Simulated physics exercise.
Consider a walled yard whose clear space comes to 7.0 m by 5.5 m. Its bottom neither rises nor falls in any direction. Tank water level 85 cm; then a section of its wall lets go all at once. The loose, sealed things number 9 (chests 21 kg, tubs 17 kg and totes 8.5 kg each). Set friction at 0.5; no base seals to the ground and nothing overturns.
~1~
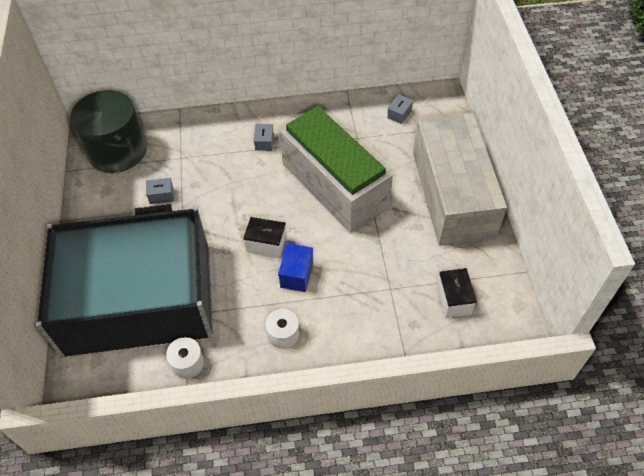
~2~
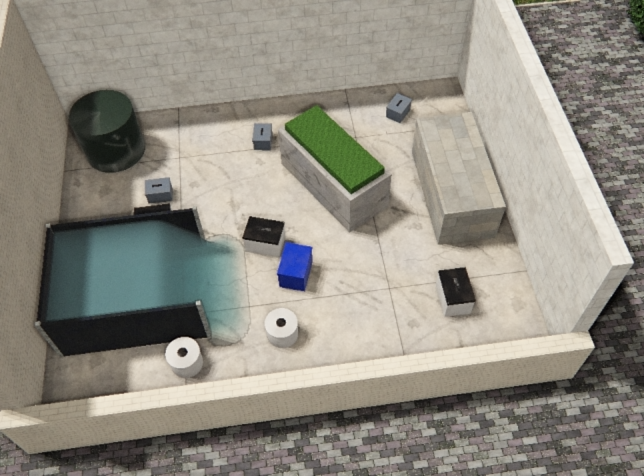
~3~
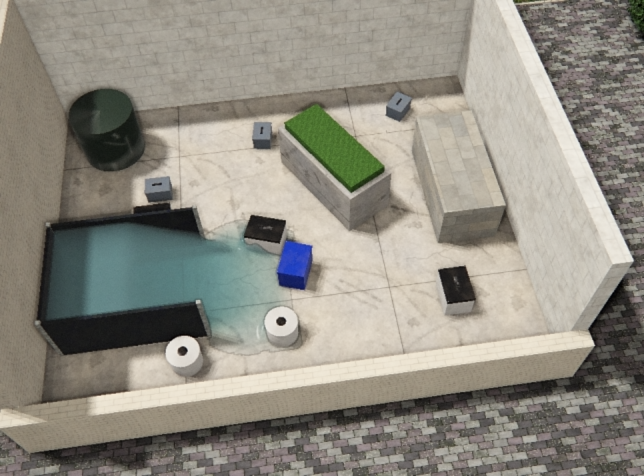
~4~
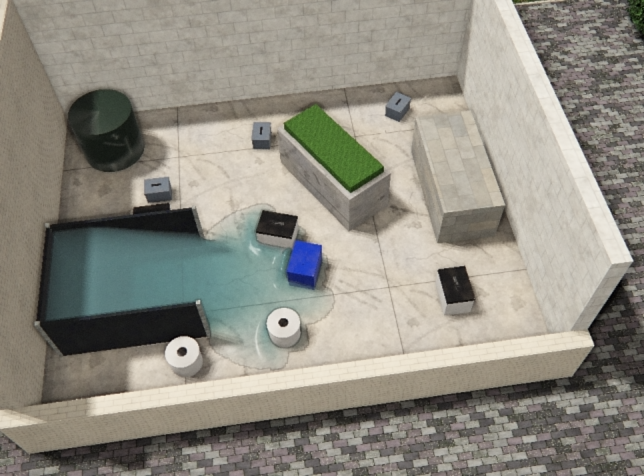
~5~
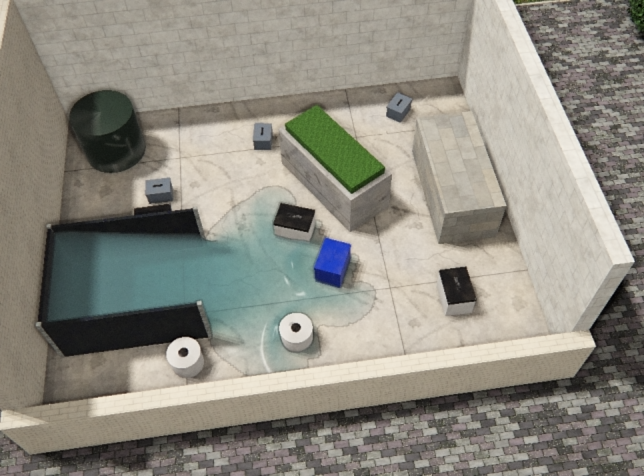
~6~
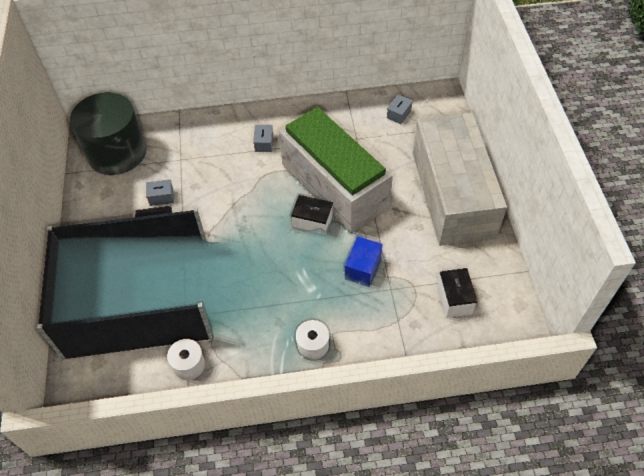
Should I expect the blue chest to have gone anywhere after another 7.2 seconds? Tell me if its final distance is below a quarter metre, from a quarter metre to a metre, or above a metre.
Its final distance is above a metre.
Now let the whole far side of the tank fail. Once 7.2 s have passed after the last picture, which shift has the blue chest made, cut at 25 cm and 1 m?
The blue chest remains in place.
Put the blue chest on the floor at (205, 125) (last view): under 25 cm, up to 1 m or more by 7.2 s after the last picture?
In the end it goes partway.
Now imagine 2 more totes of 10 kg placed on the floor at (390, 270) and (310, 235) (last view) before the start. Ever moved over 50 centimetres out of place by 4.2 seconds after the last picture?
Respectively: Outside the limit and outside the limit.
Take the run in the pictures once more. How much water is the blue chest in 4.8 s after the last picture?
Around 11 cm.
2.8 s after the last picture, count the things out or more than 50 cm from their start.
By that point, 4.
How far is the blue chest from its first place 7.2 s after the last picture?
I'd say close to 300 centimetres.
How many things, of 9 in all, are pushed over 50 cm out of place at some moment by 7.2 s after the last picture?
The total is 7.
Then, 0.9 s after the last picture the blue chest is near (503, 242), 3.0 m from its start, aground; 1 afloat.
Then, 2.8 s after the last picture the blue chest is near (514, 231), 3.2 m from its start, afloat; 3 afloat.
Then, 4.8 s after the last picture the blue chest is near (512, 237), 3.2 m from its start, aground; 3 afloat.
Then, 7.2 s after the last picture the blue chest is near (510, 238), 3.1 m from its start, aground; 3 afloat.
